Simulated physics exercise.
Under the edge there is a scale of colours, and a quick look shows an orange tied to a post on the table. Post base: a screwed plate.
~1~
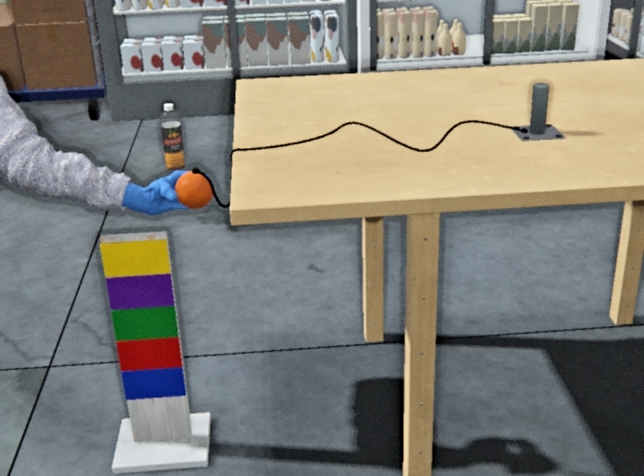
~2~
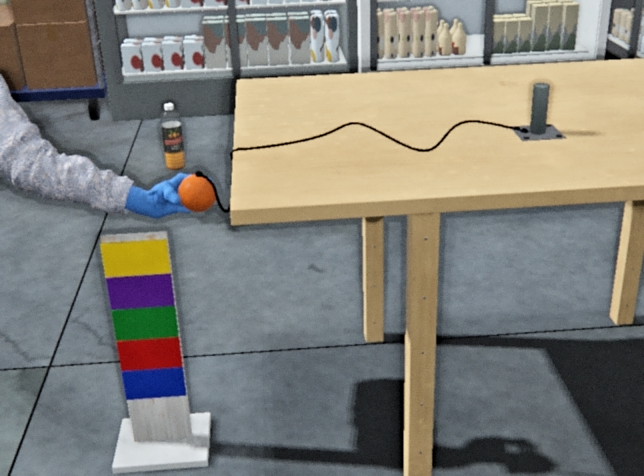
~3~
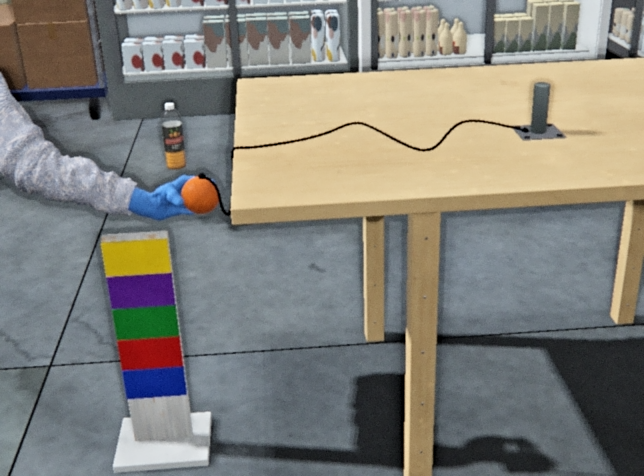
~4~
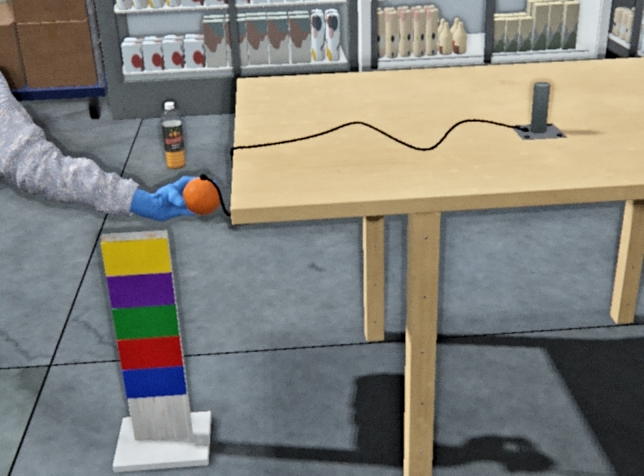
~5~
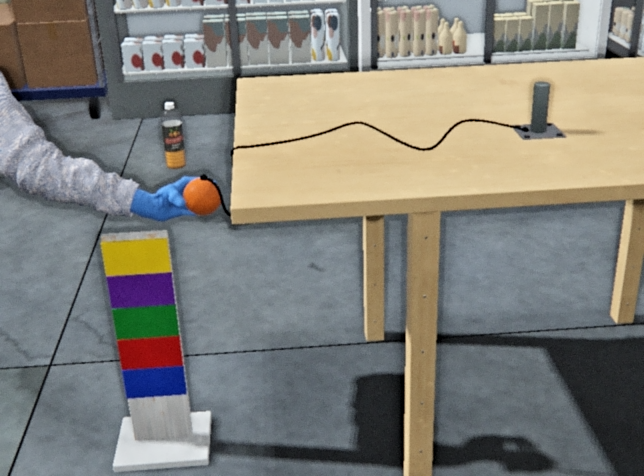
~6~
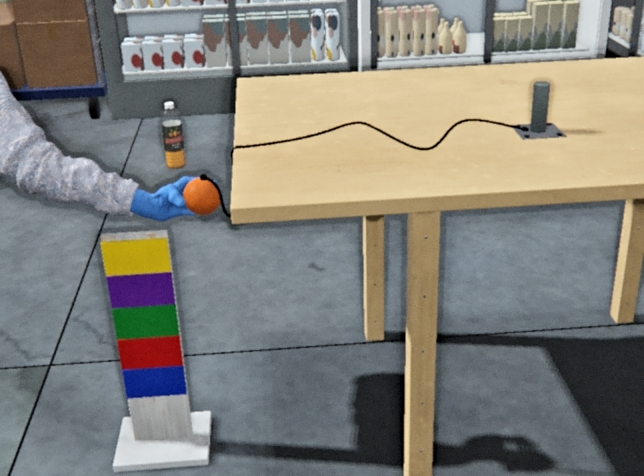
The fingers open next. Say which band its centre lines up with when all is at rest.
It lines up with blue.
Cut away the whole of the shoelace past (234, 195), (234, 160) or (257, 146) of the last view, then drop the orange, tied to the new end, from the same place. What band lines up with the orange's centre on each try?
For the first: Green; for the second: Purple; for the third: Yellow.
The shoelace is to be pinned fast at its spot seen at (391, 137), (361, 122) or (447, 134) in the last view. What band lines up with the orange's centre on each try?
Note: Try 1 green; try 2 purple; try 3 red.
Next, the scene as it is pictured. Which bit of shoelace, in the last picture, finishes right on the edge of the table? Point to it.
Near pixel (344, 125).
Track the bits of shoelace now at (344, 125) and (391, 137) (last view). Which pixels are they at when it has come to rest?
Around (236, 141); the other one around (307, 136).
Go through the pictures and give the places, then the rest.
Orange (194, 190); yellow (135, 260); purple (140, 293); green (145, 325); red (150, 355); blue (154, 385), in the first picture.
Orange (198, 193); shoelace through (480, 122) (436, 147) (378, 131) (314, 138) (233, 166), in the second picture.
Orange (201, 195), in the third picture.
Orange (202, 196); shoelace through (481, 121) (437, 146) (378, 130) (311, 137) (234, 169), in the fourth picture.
Orange (202, 197), in the fifth picture.
Orange (202, 196); shoelace through (481, 121) (437, 145) (378, 130) (308, 137) (234, 171), in the sixth picture.
Soon after, orange near (222, 377); level with blue.
Then, orange near (281, 360); level with red.
Further on, orange near (238, 357); level with blue.
At rest, orange near (261, 370); level with blue. At blue.
